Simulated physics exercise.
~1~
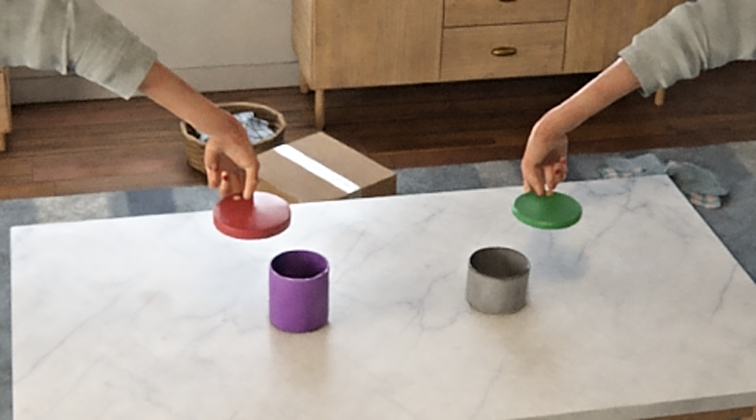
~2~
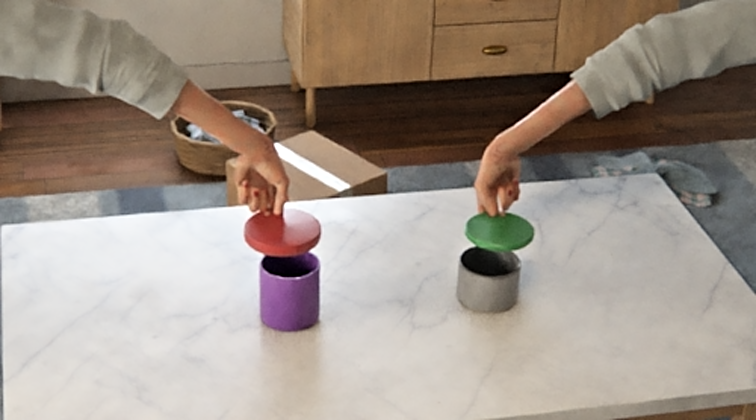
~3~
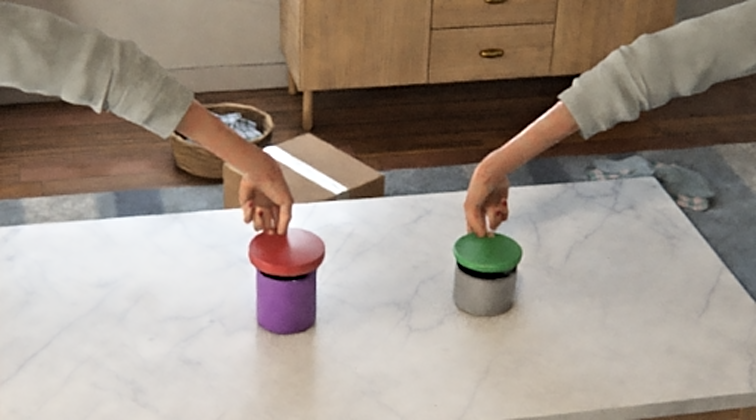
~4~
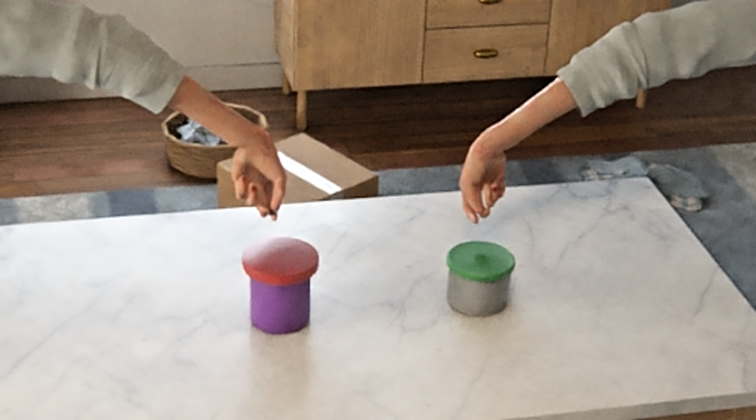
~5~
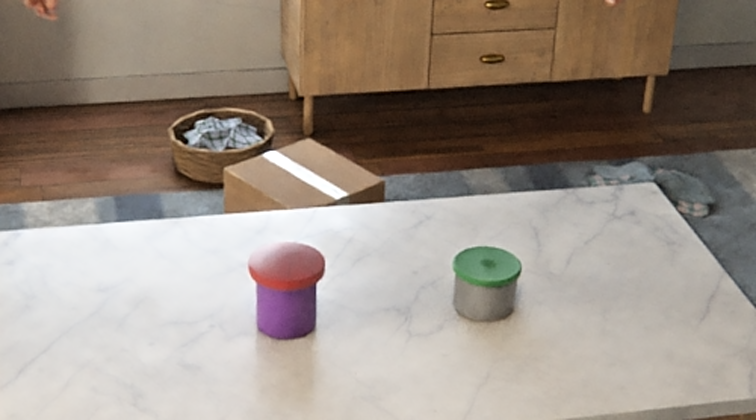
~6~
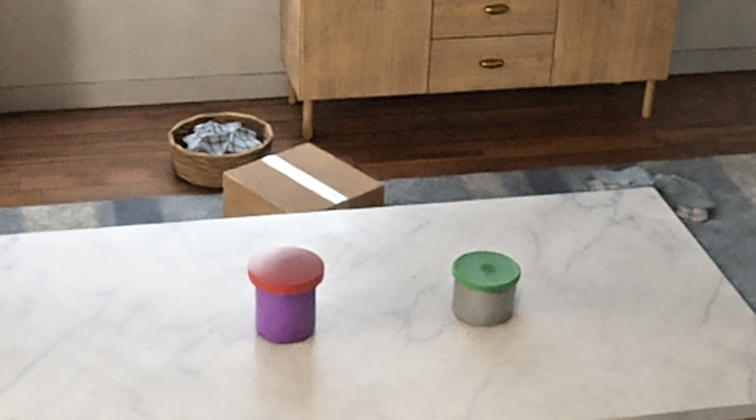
Red and green discs being lowered by two hands onto purple and gray cups, then resting on the rims as the hands withdraw.
